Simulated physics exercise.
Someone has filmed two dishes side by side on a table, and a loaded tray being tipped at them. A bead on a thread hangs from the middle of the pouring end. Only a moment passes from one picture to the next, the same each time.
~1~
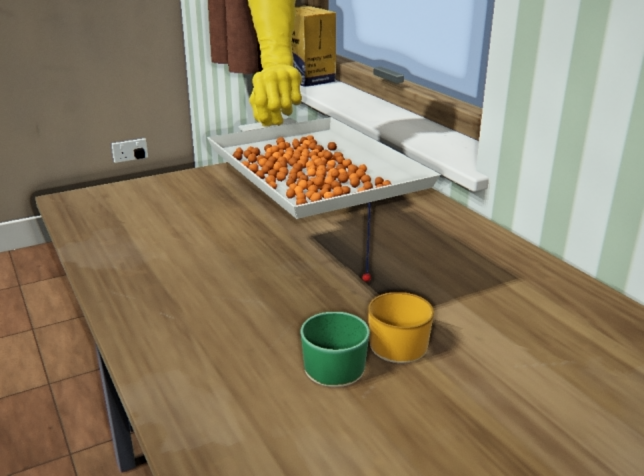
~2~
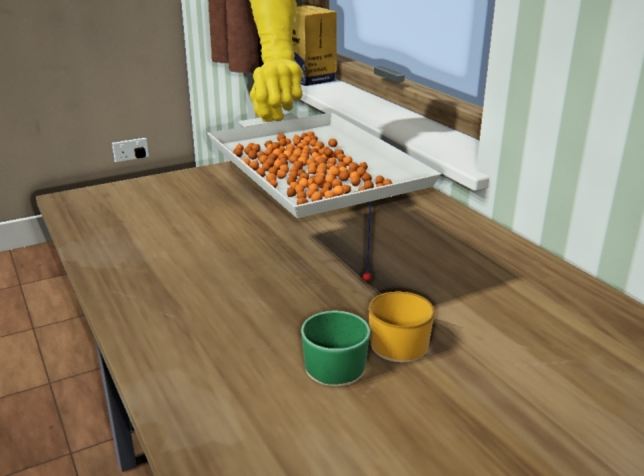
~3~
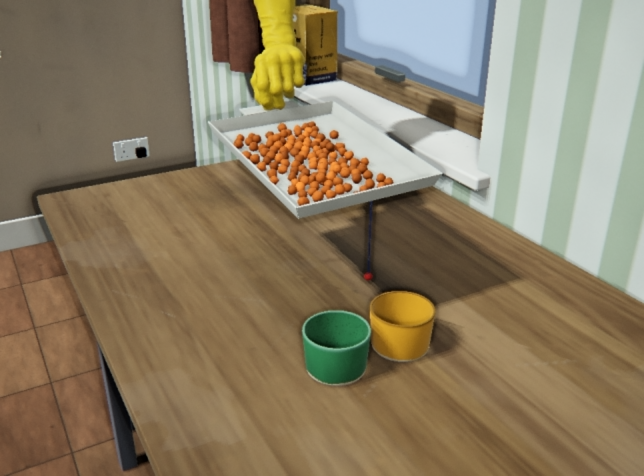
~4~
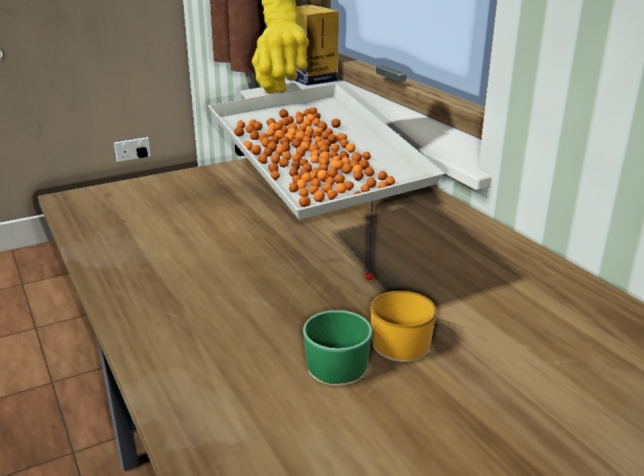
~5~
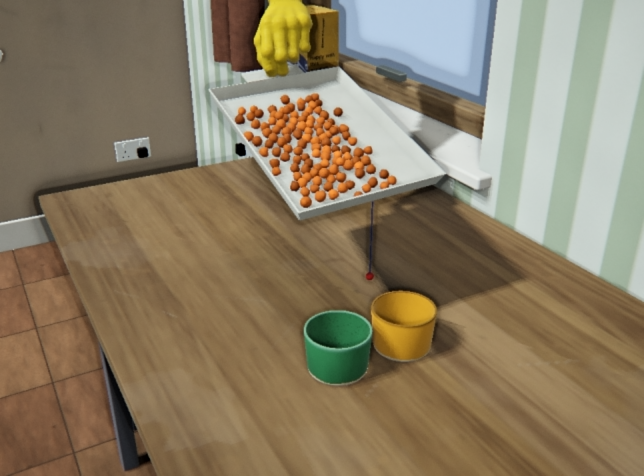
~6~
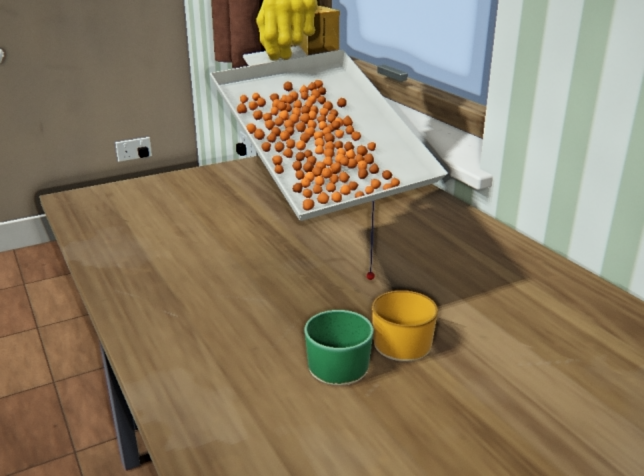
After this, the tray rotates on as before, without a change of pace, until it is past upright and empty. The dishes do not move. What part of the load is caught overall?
They take more than half between them.
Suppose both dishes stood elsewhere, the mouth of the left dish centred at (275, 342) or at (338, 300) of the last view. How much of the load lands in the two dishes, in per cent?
Near 40 % and 10 %.
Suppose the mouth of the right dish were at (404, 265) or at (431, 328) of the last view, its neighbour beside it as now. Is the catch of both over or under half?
At the first place below a half, at the second below a half.
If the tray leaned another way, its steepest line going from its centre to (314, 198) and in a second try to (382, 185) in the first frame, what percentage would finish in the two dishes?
First some 20, then 20 per cent.
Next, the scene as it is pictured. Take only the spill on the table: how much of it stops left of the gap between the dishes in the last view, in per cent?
Near 40 %.
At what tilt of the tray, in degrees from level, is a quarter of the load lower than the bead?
Around 90° of tilt.
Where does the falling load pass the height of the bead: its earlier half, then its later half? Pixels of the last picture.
The first part at (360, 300); the rest at (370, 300).
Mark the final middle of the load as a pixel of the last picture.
Around (365, 352).
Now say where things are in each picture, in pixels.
The first frame shows corners of the pouring end (297, 204) and (433, 174), level; middle of the load (311, 166), coated peanuts; left dish (352, 364); right dish (419, 341); bead on its thread (367, 278).
The second frame shows corners of the pouring end (298, 203) and (434, 173), level; middle of the load (311, 163).
The third frame shows corners of the pouring end (299, 204) and (436, 172), tipped barely, lowest at the left corner; middle of the load (312, 157).
The fourth frame shows corners of the pouring end (300, 206) and (437, 172), tipped a little, lowest at the left corner; middle of the load (314, 149).
The fifth frame shows corners of the pouring end (301, 208) and (439, 171), tipped clearly, lowest at the left corner; middle of the load (316, 142).
The sixth frame shows corners of the pouring end (302, 209) and (441, 171), tipped clearly, lowest at the left corner; middle of the load (319, 136), roughly a third on the move; left dish (356, 362); right dish (423, 339).
Just after the last frame, tray tipped steeply; almost all on the tray; about a tenth in the air.
A moment on, tray tipped past a quarter turn; about a tenth on the tray; roughly a quarter in the left dish; roughly a quarter in the right dish; roughly a quarter outside both; roughly a quarter in the air.
Further on, tray tipped past a quarter turn; roughly a third in the left dish; roughly a third in the right dish; roughly a third outside both.
When it is over, tray tipped past a quarter turn; roughly a third in the left dish; roughly a third in the right dish; roughly a third outside both.
